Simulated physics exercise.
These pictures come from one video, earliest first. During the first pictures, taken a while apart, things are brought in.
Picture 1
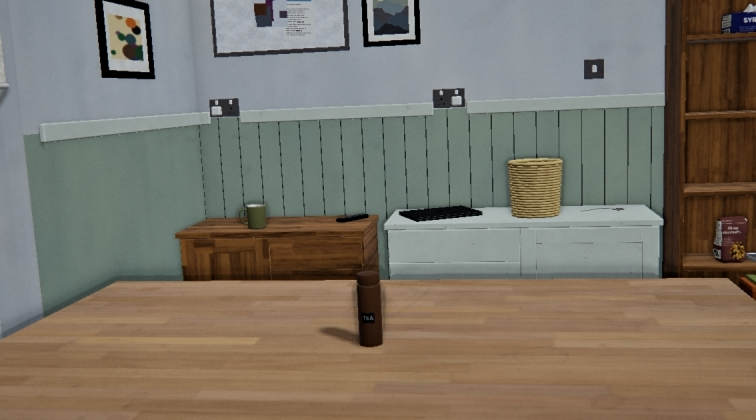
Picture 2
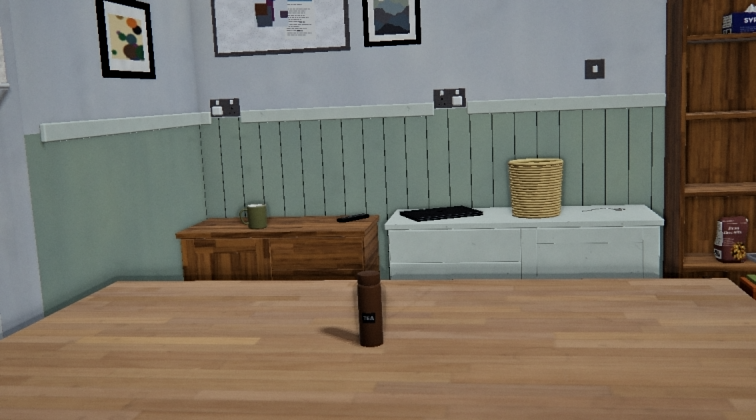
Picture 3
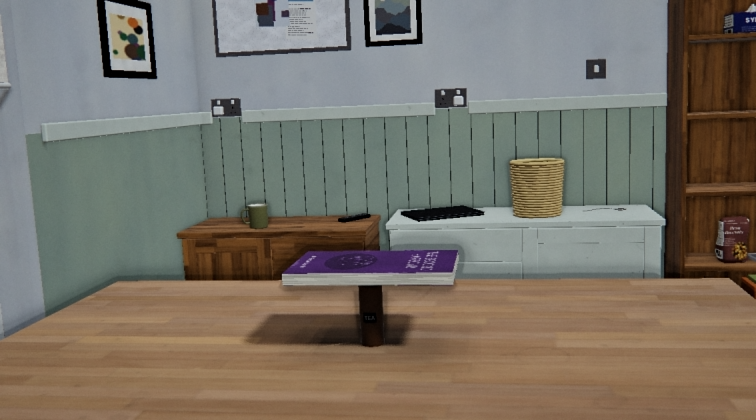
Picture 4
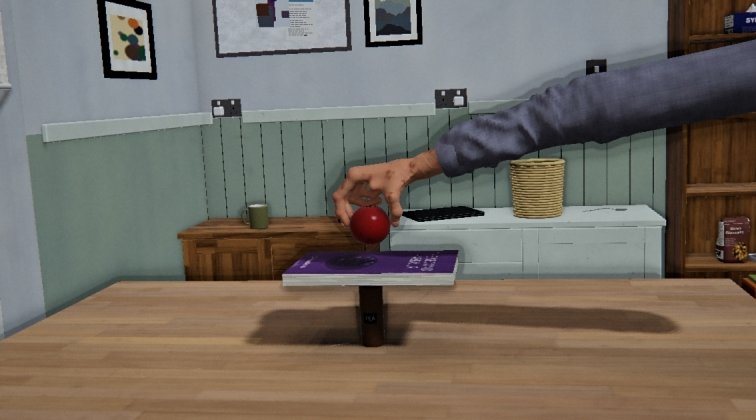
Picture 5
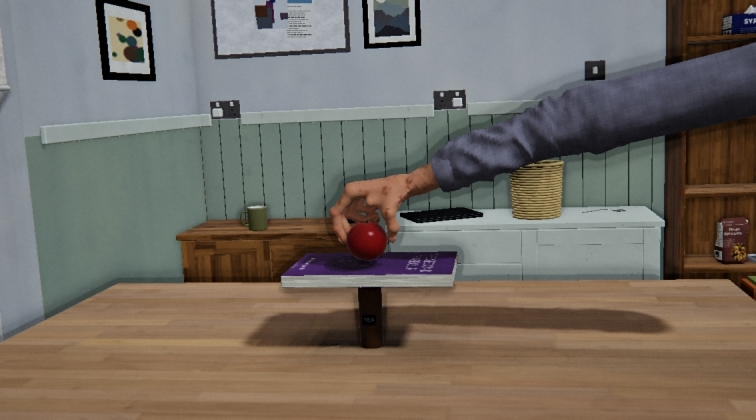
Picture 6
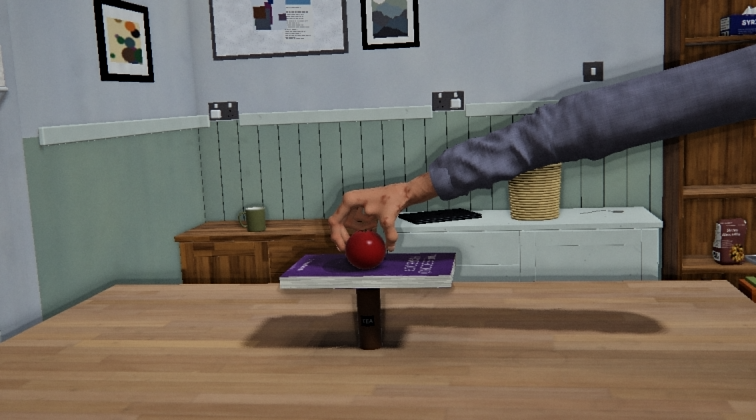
A hand lowers a red tomato onto a purple book balanced on a small dark bottle.
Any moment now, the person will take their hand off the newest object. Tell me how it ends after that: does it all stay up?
Yes.
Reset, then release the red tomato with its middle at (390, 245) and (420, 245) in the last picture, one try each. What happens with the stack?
It stays steady first and tips over second.
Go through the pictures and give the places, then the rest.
In the first picture, the last thing is not in view yet.
In the second picture, the last thing is not in view yet.
In the third picture, the last thing is not in view yet; purple book (375, 267).
The fourth picture shows on its way; red tomato (370, 225); purple book (375, 267).
The fifth picture shows on its way; red tomato (367, 240); purple book (374, 268).
The sixth picture shows in place under the hand; red tomato (365, 249); purple book (372, 270).
Then, 0.20 s after the last picture, nothing has stirred.
Then, 0.50 s after the last picture, red tomato resting near (366, 250).
At rest, all 3 in place. Seen from the same camera at the end, red tomato near (366, 250). The stack keeps its balance.
